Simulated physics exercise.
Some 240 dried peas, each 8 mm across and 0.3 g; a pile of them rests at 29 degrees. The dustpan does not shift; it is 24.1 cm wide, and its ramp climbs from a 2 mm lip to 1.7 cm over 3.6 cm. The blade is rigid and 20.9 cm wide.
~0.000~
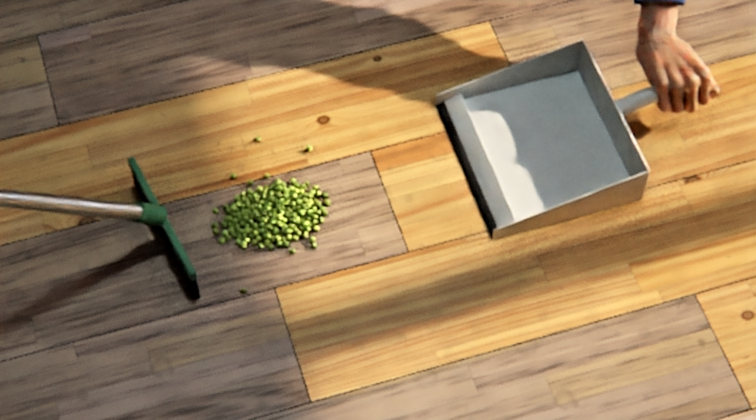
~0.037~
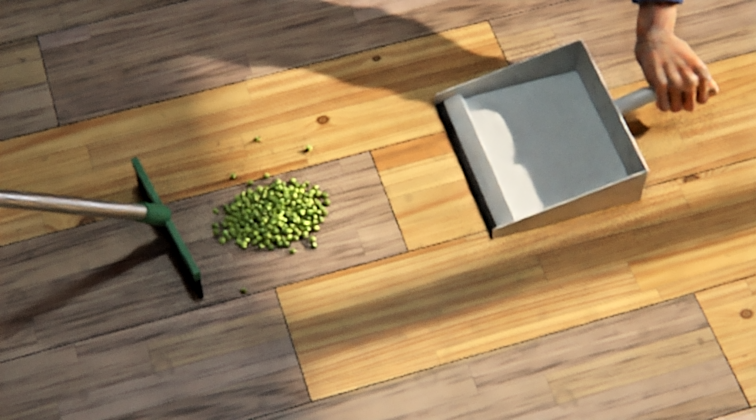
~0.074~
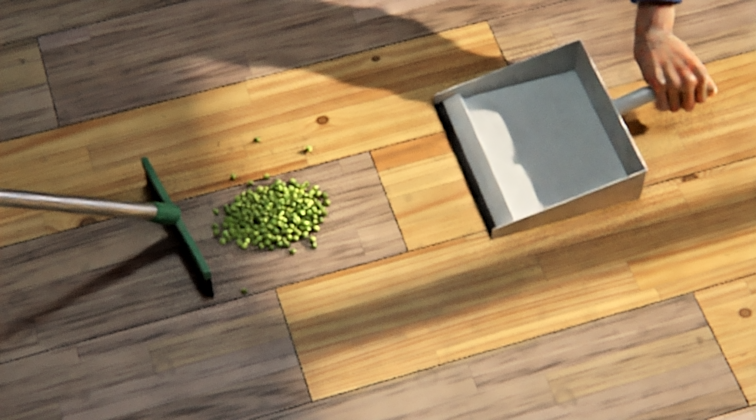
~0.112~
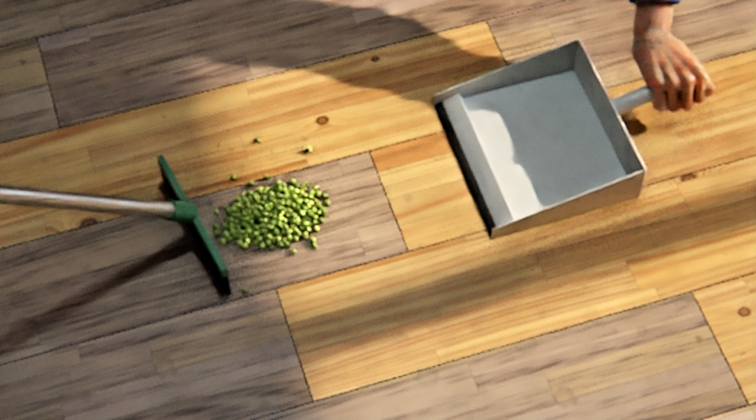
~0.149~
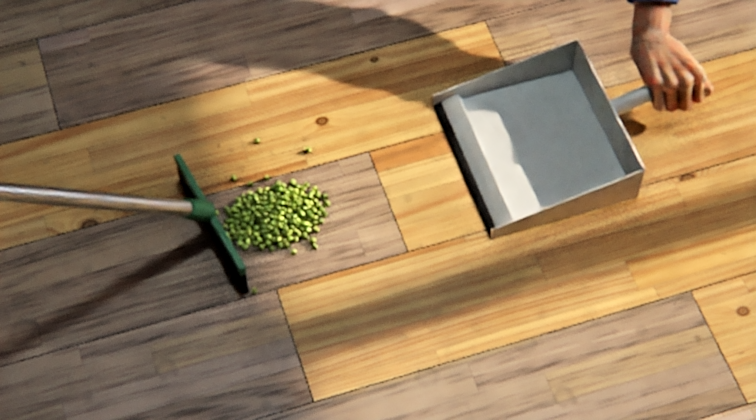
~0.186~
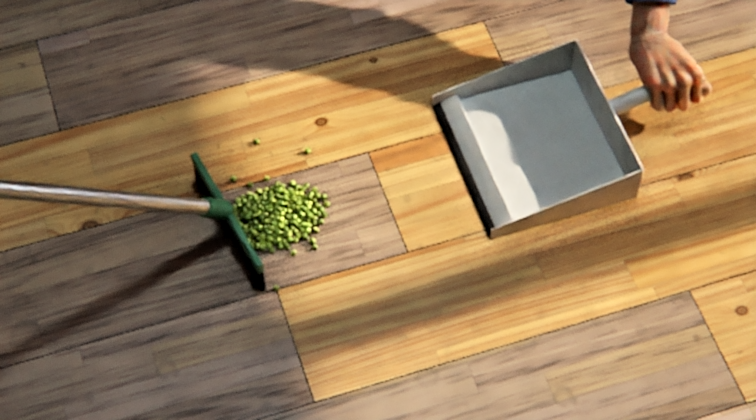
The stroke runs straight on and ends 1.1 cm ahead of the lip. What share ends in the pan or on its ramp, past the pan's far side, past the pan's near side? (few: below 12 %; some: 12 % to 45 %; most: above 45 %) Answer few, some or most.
Pan some, far side some, near side few.
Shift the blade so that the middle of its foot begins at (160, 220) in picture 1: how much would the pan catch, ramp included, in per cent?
Some 25 per cent.
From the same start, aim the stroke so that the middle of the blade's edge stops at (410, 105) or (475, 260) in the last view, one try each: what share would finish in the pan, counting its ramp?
About 15 and 5 per cent.
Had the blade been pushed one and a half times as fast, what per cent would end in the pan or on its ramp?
It would be near 35 per cent.
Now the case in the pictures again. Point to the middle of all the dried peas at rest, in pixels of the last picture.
Around (450, 161).
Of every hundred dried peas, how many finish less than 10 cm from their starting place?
About 0 per cent.
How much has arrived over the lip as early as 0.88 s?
Some 20 per cent.
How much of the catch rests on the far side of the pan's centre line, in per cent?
About 40 per cent.
After 0.43 s, middle of the blade 19 cm from the lip; 0 % over the lip, far side 5 %, near side 0 %.
After 0.60 s, middle of the blade 8 cm from the lip; 0 % over the lip, far side 10 %, near side 0 %.
Then, at 0.88 s, middle of the blade 3 cm from the lip; 20 % over the lip, far side 15 %, near side 0 %.
By 1.5 s all is still; pan 15 %, far side 15 %, near side 0 %, in front of the lip or behind the blade 65 %.
